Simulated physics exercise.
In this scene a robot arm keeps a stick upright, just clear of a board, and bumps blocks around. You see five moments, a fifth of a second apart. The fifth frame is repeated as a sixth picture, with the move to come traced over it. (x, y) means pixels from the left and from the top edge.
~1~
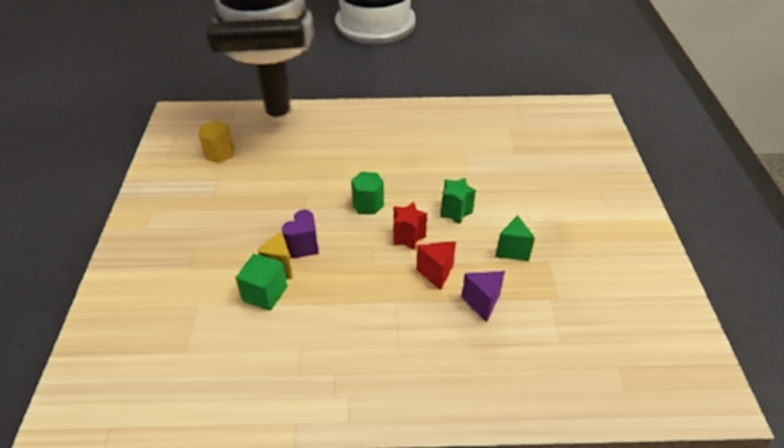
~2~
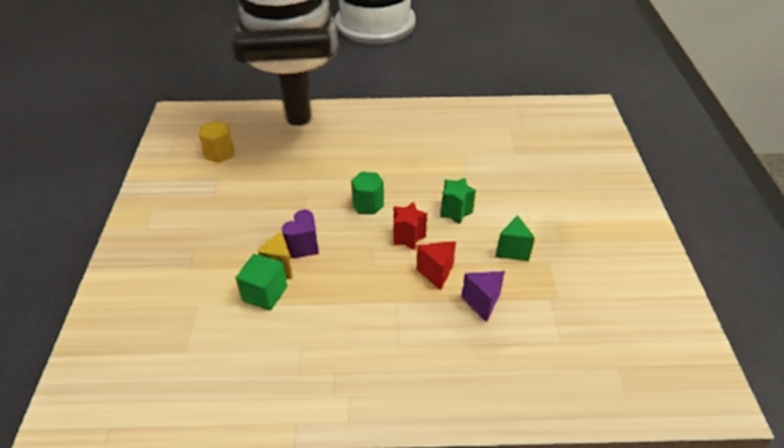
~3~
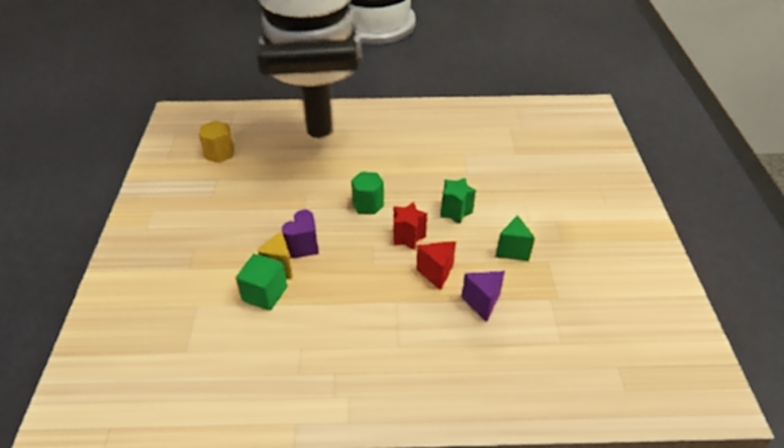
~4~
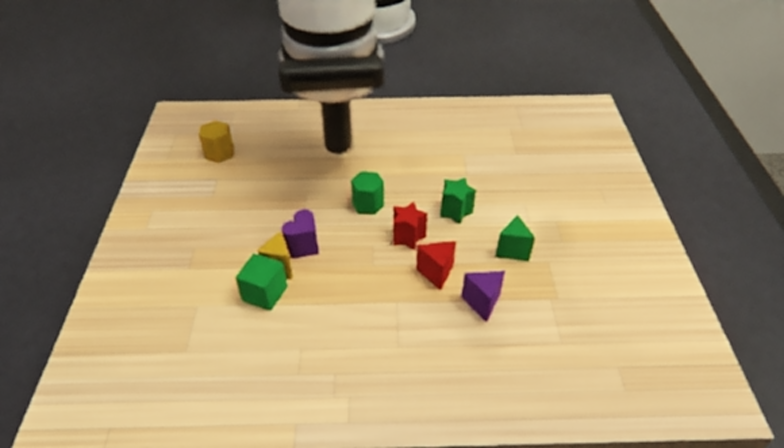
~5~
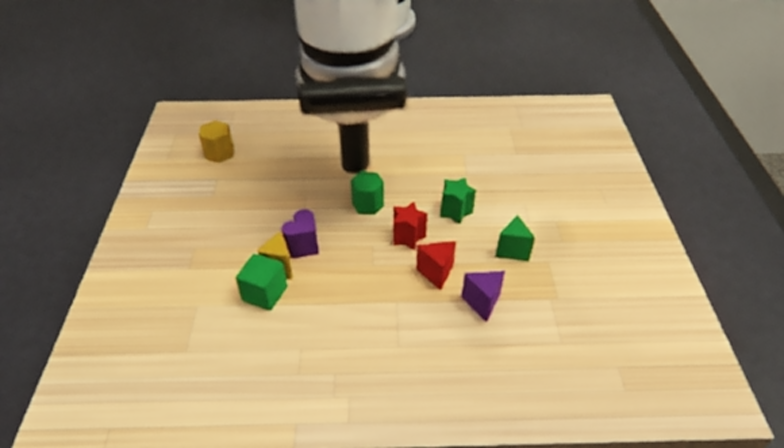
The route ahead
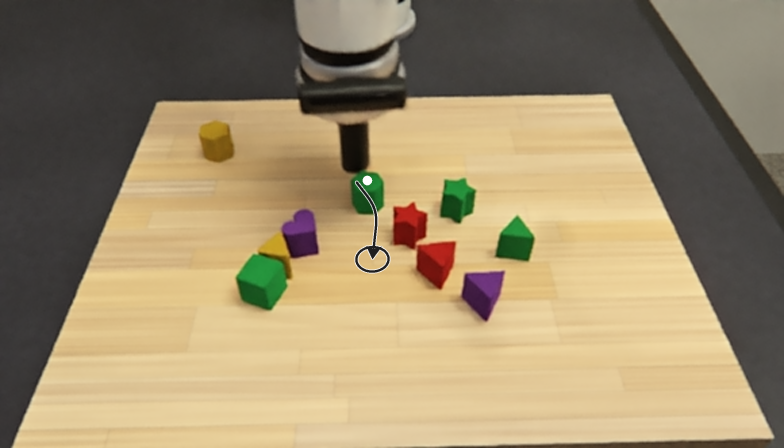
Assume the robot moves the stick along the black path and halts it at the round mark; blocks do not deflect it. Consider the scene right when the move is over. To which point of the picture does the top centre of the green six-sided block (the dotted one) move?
Pixel (372, 261).
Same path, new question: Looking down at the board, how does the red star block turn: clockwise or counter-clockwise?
In a top view, it turns counterclockwise.
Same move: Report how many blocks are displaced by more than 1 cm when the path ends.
By the end of the path, two blocks have moved more than about a centimetre.
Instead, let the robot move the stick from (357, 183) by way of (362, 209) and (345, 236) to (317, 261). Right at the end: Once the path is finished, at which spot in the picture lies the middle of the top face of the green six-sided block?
The answer is (378, 214).
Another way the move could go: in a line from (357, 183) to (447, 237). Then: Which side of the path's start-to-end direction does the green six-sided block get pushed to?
The right.
Path on the board, from (357, 183) through (372, 204) and (376, 230) to (372, 259); the dot is on the green six-sided block.
The first path, step by step. One third of the way, stick (372, 187); green six-sided block (379, 202).
Two thirds of the way, stick (375, 213); green six-sided block (377, 230), turned 35° clockwise; red star block (409, 224), turned 70° anticlockwise.
At the end, stick (372, 242); green six-sided block (372, 261), turned 40° clockwise; red star block (409, 224), turned 70° anticlockwise; red triangular piece in place.
